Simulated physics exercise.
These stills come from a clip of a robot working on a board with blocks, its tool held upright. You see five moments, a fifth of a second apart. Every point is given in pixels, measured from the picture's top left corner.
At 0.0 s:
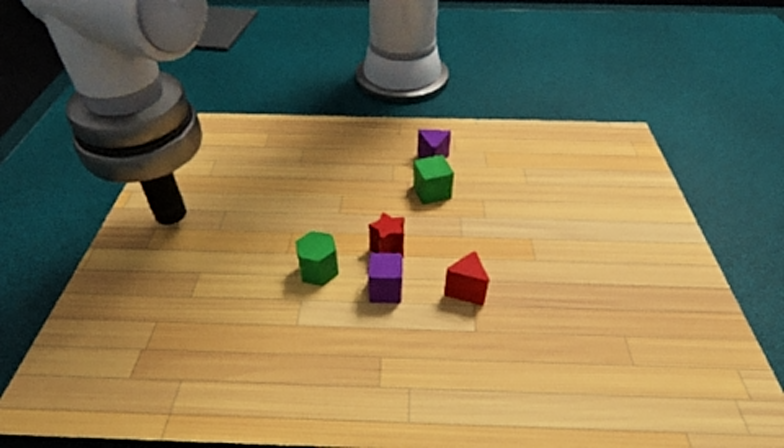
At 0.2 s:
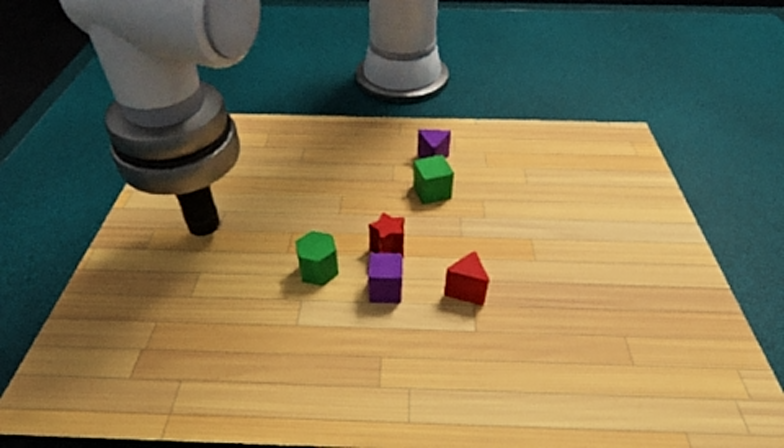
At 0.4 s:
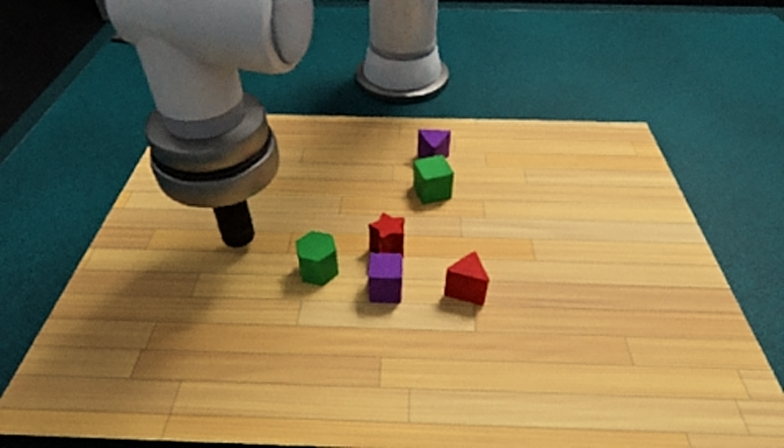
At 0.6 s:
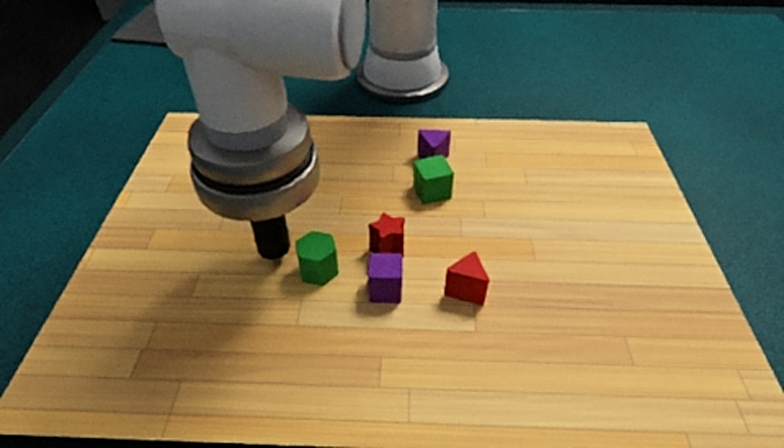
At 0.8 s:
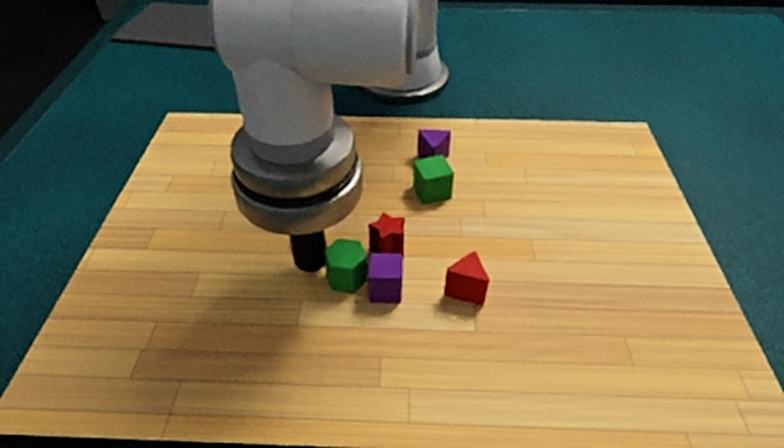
On a wooden board, a robot arm moving right among colourful blocks and pushing the green six-sided block toward the purple one.
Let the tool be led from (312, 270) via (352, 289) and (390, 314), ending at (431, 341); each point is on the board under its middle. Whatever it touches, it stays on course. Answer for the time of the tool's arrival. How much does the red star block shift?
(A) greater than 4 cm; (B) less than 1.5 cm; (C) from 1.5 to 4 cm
(B)
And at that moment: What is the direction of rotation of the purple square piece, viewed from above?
The block turns counter-clockwise.
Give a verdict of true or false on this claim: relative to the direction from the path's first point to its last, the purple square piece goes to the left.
True - the claim holds.
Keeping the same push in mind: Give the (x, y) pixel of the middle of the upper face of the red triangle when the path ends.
Its top middle will sit at (502, 259).
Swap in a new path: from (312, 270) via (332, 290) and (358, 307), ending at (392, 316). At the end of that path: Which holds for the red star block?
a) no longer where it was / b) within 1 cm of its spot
(b)
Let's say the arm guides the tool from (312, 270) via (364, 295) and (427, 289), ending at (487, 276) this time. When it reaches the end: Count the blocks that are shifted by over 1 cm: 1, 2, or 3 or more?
Three or more blocks move more than 1 cm.
What follows on the original path. One third of the way, tool (351, 280); green six-sided block (388, 264), turned 35° anticlockwise; purple square piece (426, 268).
Two thirds of the way, tool (391, 305); green six-sided block (427, 279), turned 70° anticlockwise; purple square piece (460, 266), turned 30° anticlockwise; red triangle (498, 262), turned 15° clockwise.
At the end, tool (432, 332); green six-sided block (443, 283), turned 90° anticlockwise; purple square piece (467, 262), turned 50° anticlockwise; red star block in place; red triangle (502, 259), turned 35° clockwise.
